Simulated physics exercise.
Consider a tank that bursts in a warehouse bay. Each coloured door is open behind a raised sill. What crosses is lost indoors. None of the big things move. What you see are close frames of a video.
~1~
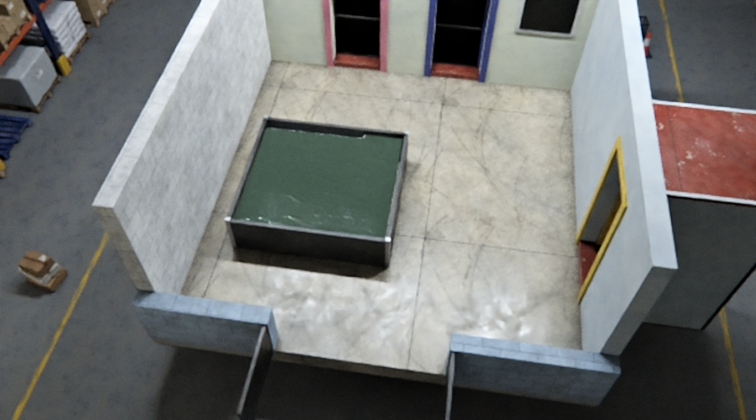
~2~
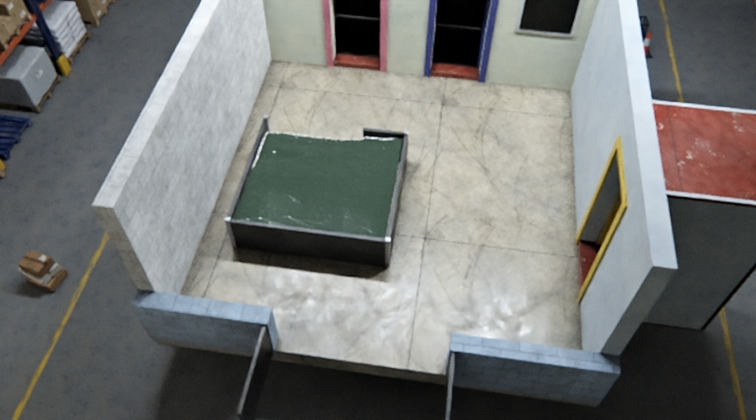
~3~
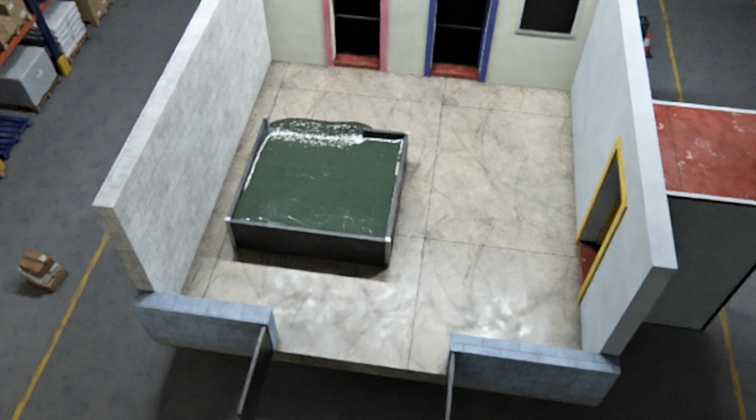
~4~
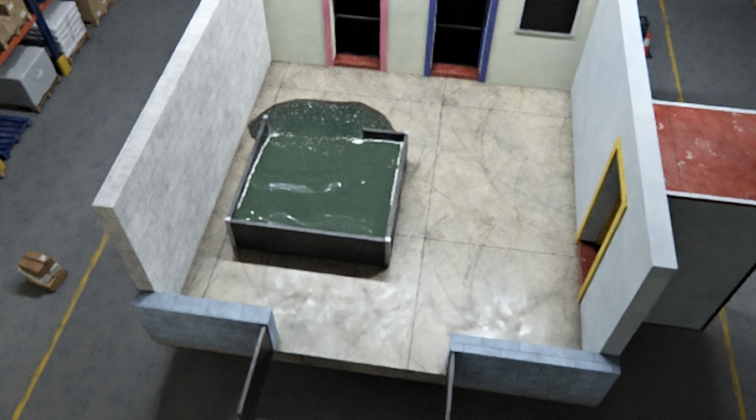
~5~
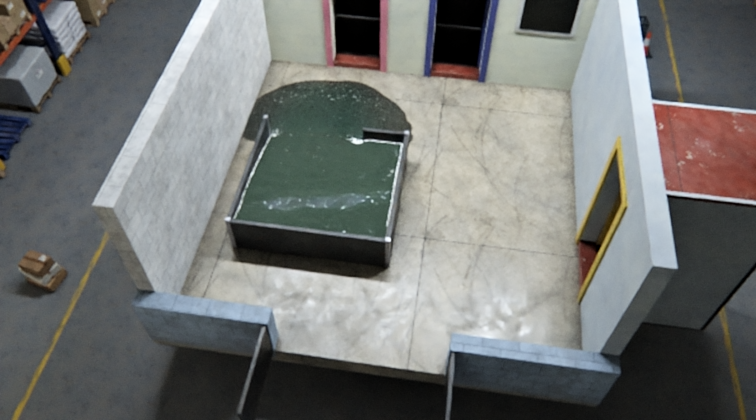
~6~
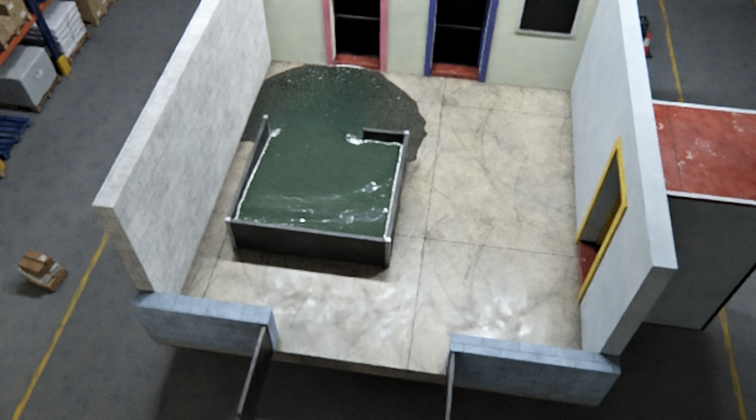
A pale-walled, open-topped bay with a stone-like floor stands in a dim warehouse, seen from high above by a still camera. A dark-sided tank of green water sits left of centre, with pink- and blue-framed doorways behind, a yellow-framed opening at right, and boxes outside at left. The tank's far side opens, and water pours through the gap, spreading across the floor in a widening rounded sheet toward the back wall.
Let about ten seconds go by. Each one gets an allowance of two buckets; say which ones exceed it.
Going through them: The yellow door does not exceed it; the pink door exceeds it; the blue door does not exceed it.
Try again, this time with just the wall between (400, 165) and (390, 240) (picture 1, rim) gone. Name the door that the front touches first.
Go with the door marked yellow.
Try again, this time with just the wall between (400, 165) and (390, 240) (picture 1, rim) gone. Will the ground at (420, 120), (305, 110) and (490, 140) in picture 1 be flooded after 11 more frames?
In turn: Untouched, untouched, untouched.
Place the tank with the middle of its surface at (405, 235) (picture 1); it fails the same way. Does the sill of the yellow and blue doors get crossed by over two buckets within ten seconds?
Lab note - yellow door never reaches it; blue door crosses the line.
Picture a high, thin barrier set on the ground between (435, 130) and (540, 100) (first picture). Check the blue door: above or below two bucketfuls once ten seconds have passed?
With that change, the blue door exceeds the limit.
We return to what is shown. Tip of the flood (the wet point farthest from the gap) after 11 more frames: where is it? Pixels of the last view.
The farthest wet point should be near (538, 89).
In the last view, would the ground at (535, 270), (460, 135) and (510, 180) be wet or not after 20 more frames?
Taking them as listed, they are spared, waterlogged and spared.
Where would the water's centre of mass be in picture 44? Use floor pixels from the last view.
At about (388, 155).
A moment on, water covers 25 % of the floor; the yellow door not reached, the pink door over two buckets in, the blue door wet at the sill, nothing in.
Next, water covers 25 % of the floor; the yellow door not reached, the pink door far over two buckets in, the blue door wet at the sill, nothing in.
Then, water covers 45 % of the floor; the yellow door not reached, the pink door far over two buckets in, the blue door wet at the sill, nothing in.
Later, water covers 75 % of the floor; the yellow door wet at the sill, nothing in, the pink door far over two buckets in, the blue door wet at the sill, nothing in.
In the end, water covers 100 % of the floor; the yellow door wet at the sill, nothing in, the pink door far over two buckets in, the blue door wet at the sill, nothing in.
